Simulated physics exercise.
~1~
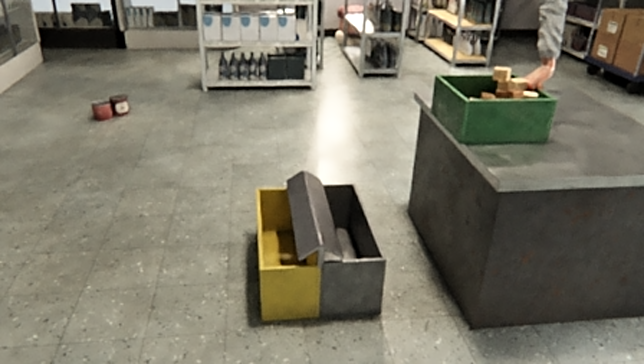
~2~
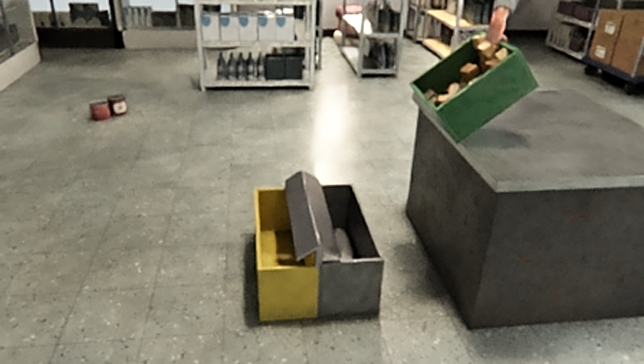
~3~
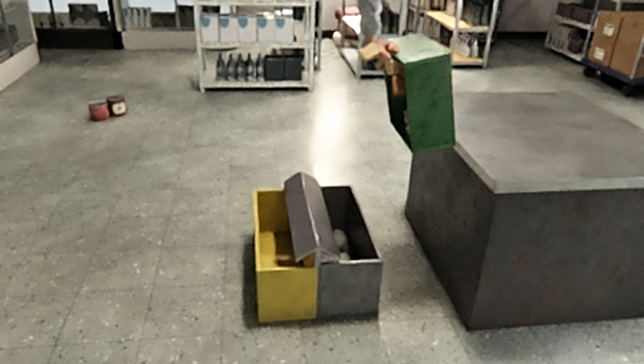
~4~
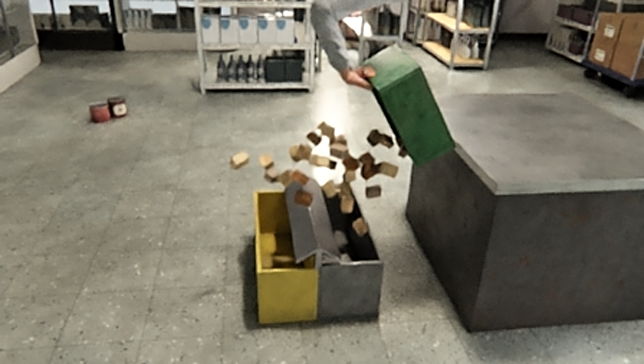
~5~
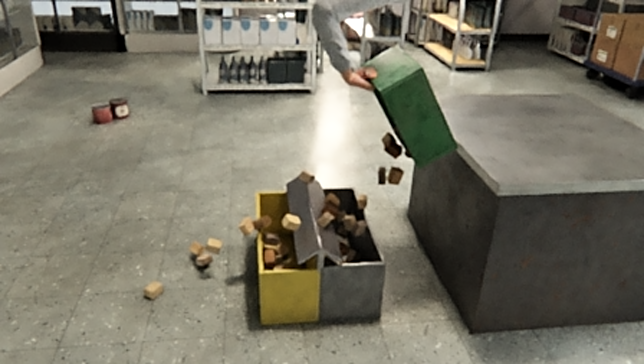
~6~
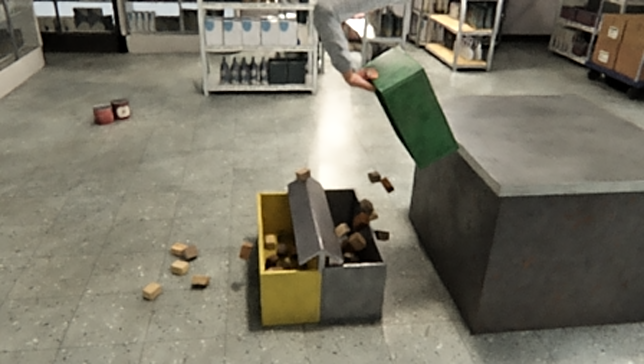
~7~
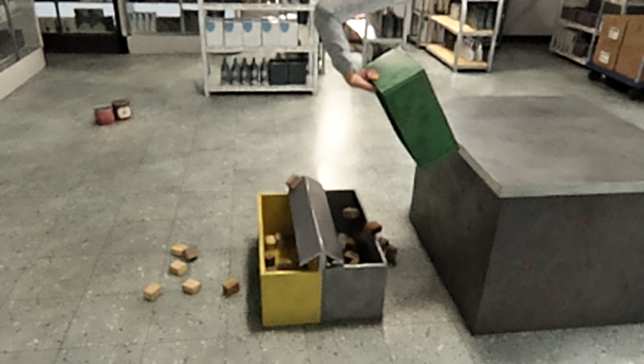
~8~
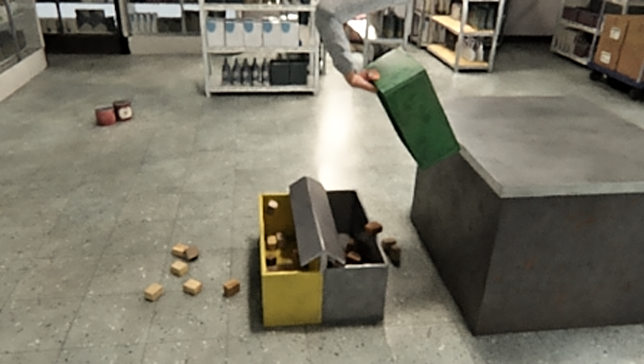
The clip opens on a green tote full of small wooden blocks on a dark grey bench, with a hand behind it and a yellow tote and a grey tote side by side on the floor below, a sloped ridge between them. The hand swings up the back of the green tote, tipping it leftward over the bench edge. The blocks spill out in a loose cluster, dropping toward the ridge and scattering to both sides. Most land inside the two totes, while some overshoot onto the floor at left. The last few tumble down, and the blocks settle, more in the grey tote than the yellow, with a few strays on the floor either side, as the green tote stays held upturned.
